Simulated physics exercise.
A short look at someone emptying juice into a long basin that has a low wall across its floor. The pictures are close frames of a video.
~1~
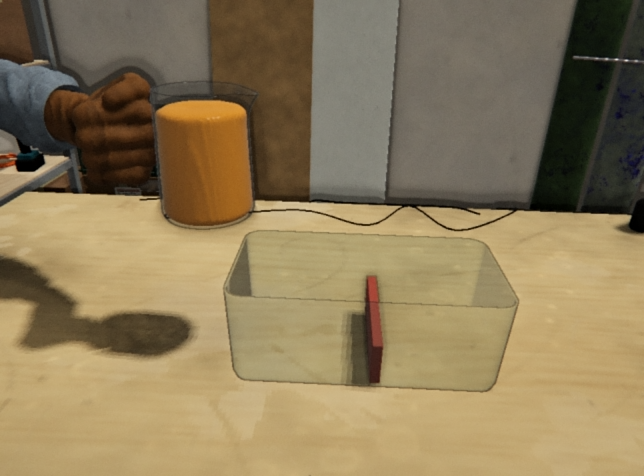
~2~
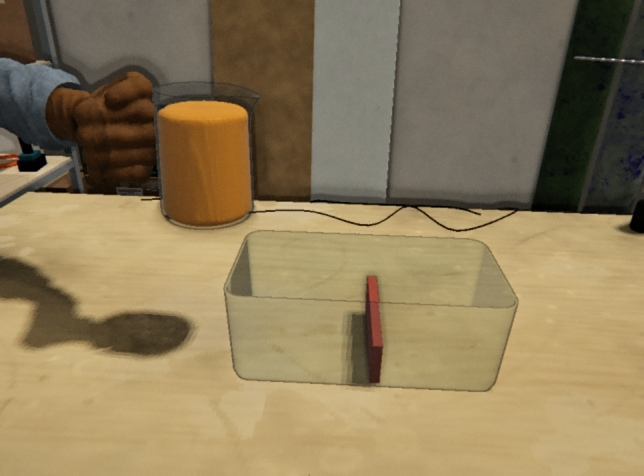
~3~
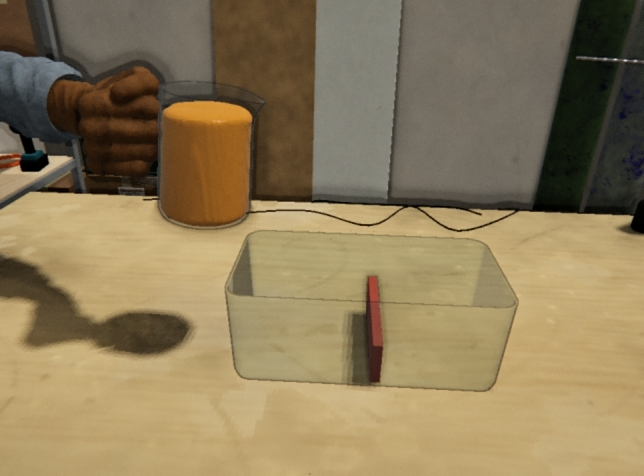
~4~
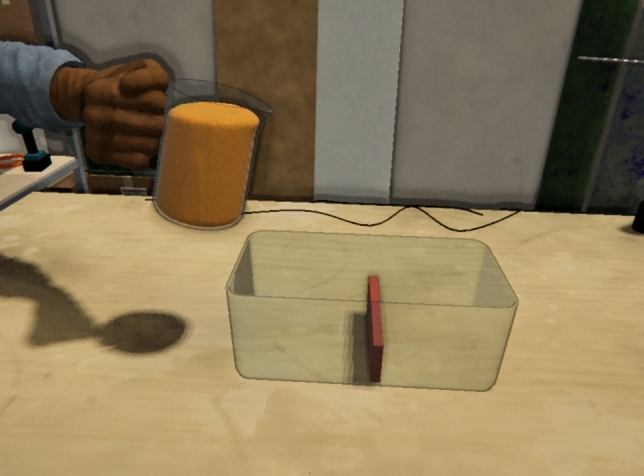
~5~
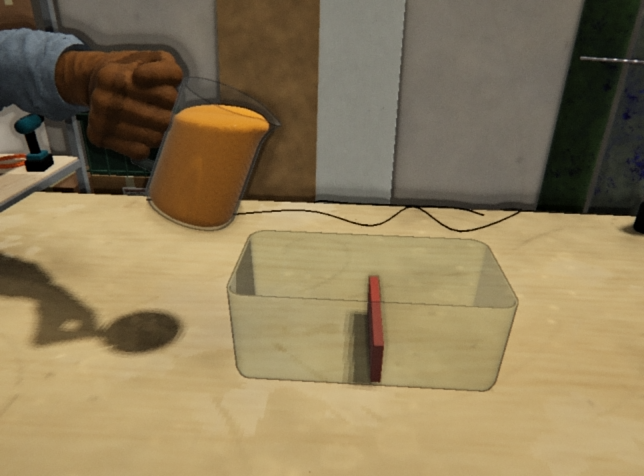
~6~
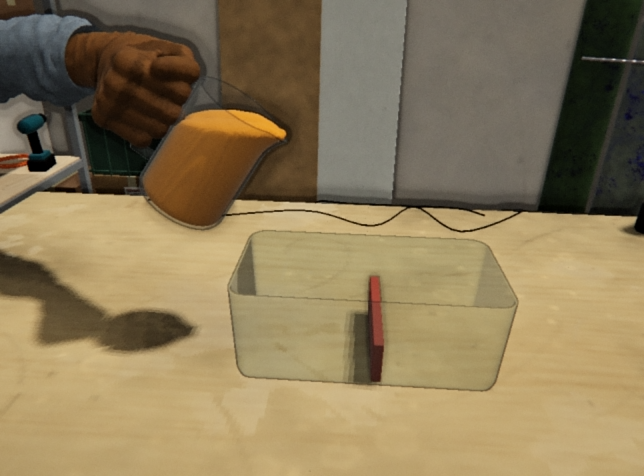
A gloved-looking brown hand tilts a clear container of orange juice from upright toward the right, slowly at first and then more steeply, while the long see-through basin with a low red wall stays still on the wooden table.
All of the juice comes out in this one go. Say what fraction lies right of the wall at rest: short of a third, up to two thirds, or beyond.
In the end less than a third is right of the wall.
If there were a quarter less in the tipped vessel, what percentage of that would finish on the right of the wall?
About 5 per cent.
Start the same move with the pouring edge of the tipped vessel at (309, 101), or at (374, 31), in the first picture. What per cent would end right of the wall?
In turn 25 and 85 in a hundred.
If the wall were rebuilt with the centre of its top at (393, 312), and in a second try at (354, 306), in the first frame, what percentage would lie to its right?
Roughly 5 per cent, and 5 per cent.
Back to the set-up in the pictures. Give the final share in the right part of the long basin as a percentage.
Close to 5 per cent.
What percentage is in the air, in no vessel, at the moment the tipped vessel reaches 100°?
It comes to 20 per cent or so.
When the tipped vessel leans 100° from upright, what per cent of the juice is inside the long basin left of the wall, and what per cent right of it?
Left: 15 %. Right: 0 %.
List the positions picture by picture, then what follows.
It leans 0°; its right rim is at (258, 93); the juice meets the walls at (160, 107) and (246, 110); the long basin's rim runs from (236, 260) to (500, 271); the wall's top is at (374, 309), in the first frame.
It leans 2°; its right rim is at (260, 95); the juice meets the walls at (162, 107) and (248, 112), in the second frame.
It leans 6°; its right rim is at (266, 101); the juice meets the walls at (167, 107) and (252, 113), in the third frame.
It leans 13°; its right rim is at (273, 111); the juice meets the walls at (171, 117) and (260, 117), in the fourth frame.
It leans 23°; its right rim is at (281, 124); the juice meets the walls at (169, 135) and (270, 121), in the fifth frame.
It leans 34°; its right rim is at (287, 140); the juice meets the walls at (164, 142) and (282, 127), in the sixth frame.
A moment on, the tilt is 100° and 65 per cent is still to pour, 15 is left of the wall and 0 right of it.
Next, the tilt is 114° and 17 per cent is still to pour, 67 is left of the wall and 1 right of it.
Then the tilt is 114° and 2 per cent is still to pour, 88 is left of the wall and 4 right of it.
Later the tilt is 114° and 0 per cent is still to pour, 93 is left of the wall and 5 right of it.
At rest 93 per cent lies left of the wall, 5 right of it and 3 outside.
